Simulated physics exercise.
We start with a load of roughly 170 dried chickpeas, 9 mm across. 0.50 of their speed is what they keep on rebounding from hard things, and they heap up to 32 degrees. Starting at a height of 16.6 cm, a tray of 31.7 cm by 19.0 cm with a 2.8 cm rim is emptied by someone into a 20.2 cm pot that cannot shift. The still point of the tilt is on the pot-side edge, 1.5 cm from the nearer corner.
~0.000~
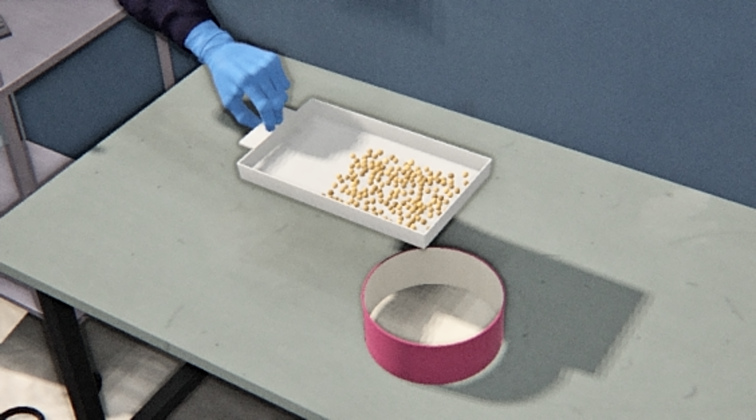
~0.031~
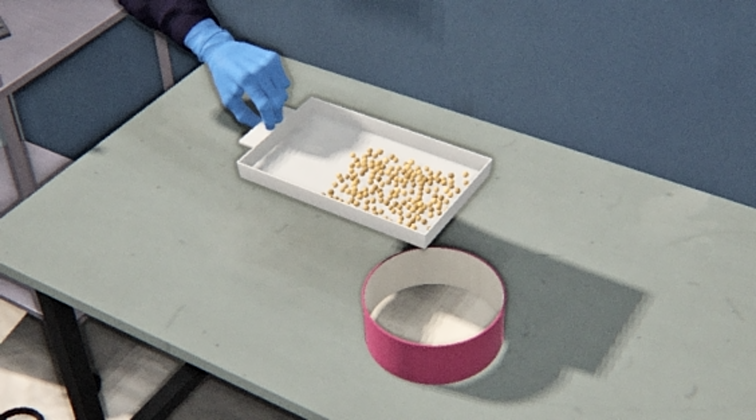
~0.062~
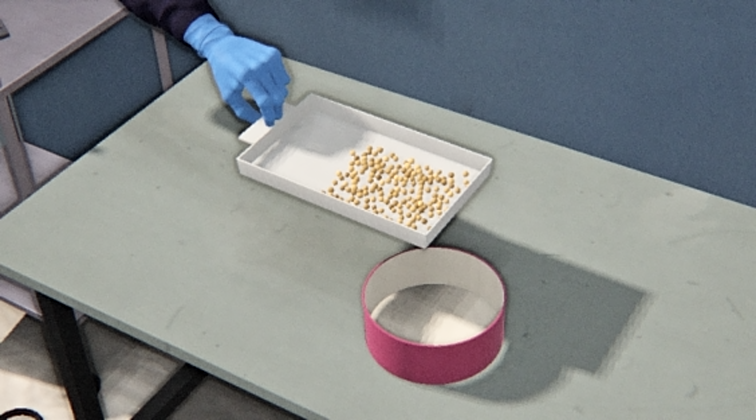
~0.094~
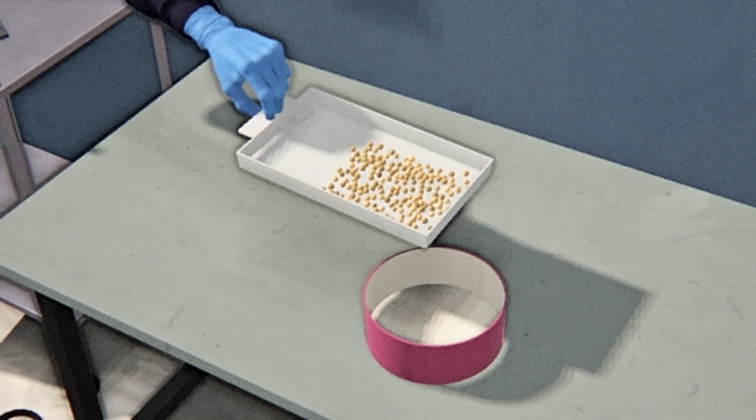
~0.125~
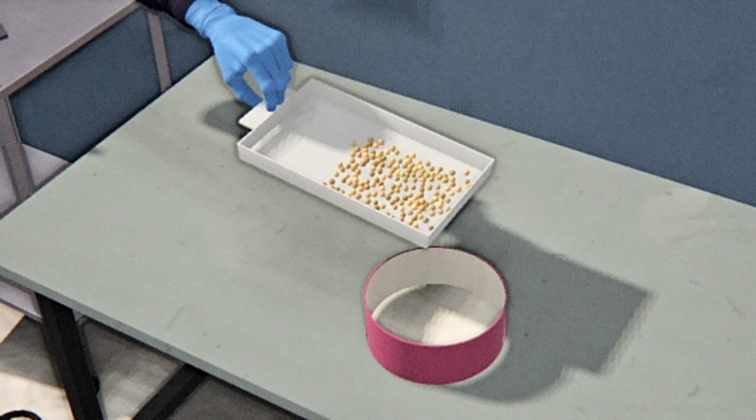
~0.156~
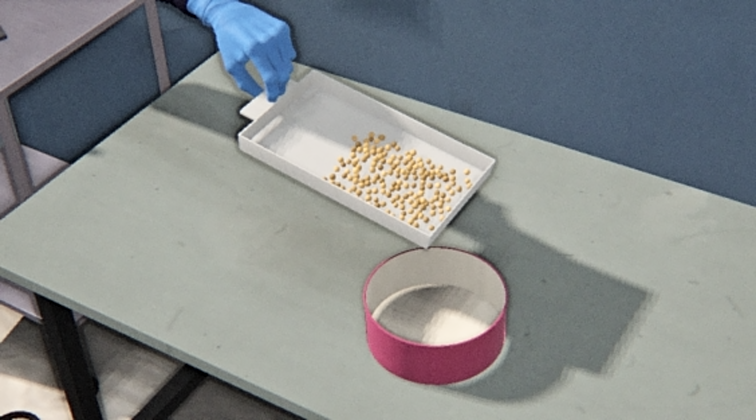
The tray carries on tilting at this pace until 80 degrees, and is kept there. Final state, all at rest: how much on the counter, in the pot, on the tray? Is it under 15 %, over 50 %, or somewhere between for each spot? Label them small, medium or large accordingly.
Counter - small, pot - small, tray - large.
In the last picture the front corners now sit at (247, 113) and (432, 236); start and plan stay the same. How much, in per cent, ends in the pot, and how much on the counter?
The pot gets 20 and the counter 20.
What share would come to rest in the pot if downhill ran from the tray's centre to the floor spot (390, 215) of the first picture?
The share comes to about 5 in a hundred.
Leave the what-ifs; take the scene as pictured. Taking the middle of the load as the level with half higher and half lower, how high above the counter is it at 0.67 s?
Median height: Approx. 20 cm.
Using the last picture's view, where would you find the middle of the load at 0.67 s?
The middle of the load should be near (451, 195) then.
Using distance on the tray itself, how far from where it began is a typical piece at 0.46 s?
By then it sits near 4 cm from where it began.
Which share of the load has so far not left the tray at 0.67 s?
Around 100 percent of it.
After 0.46 s, tilt 44 degrees; the tray holds 100 %, the pot 0 %.
Then, at 0.67 s, tilt 68 degrees; the tray holds 100 %, the pot 0 %.
Then, at 0.99 s, tilt 80 degrees; the tray holds 95 %, the pot 5 %.
At rest (1.8 s), counter 5 %, pot 5 %, tray 95 %.
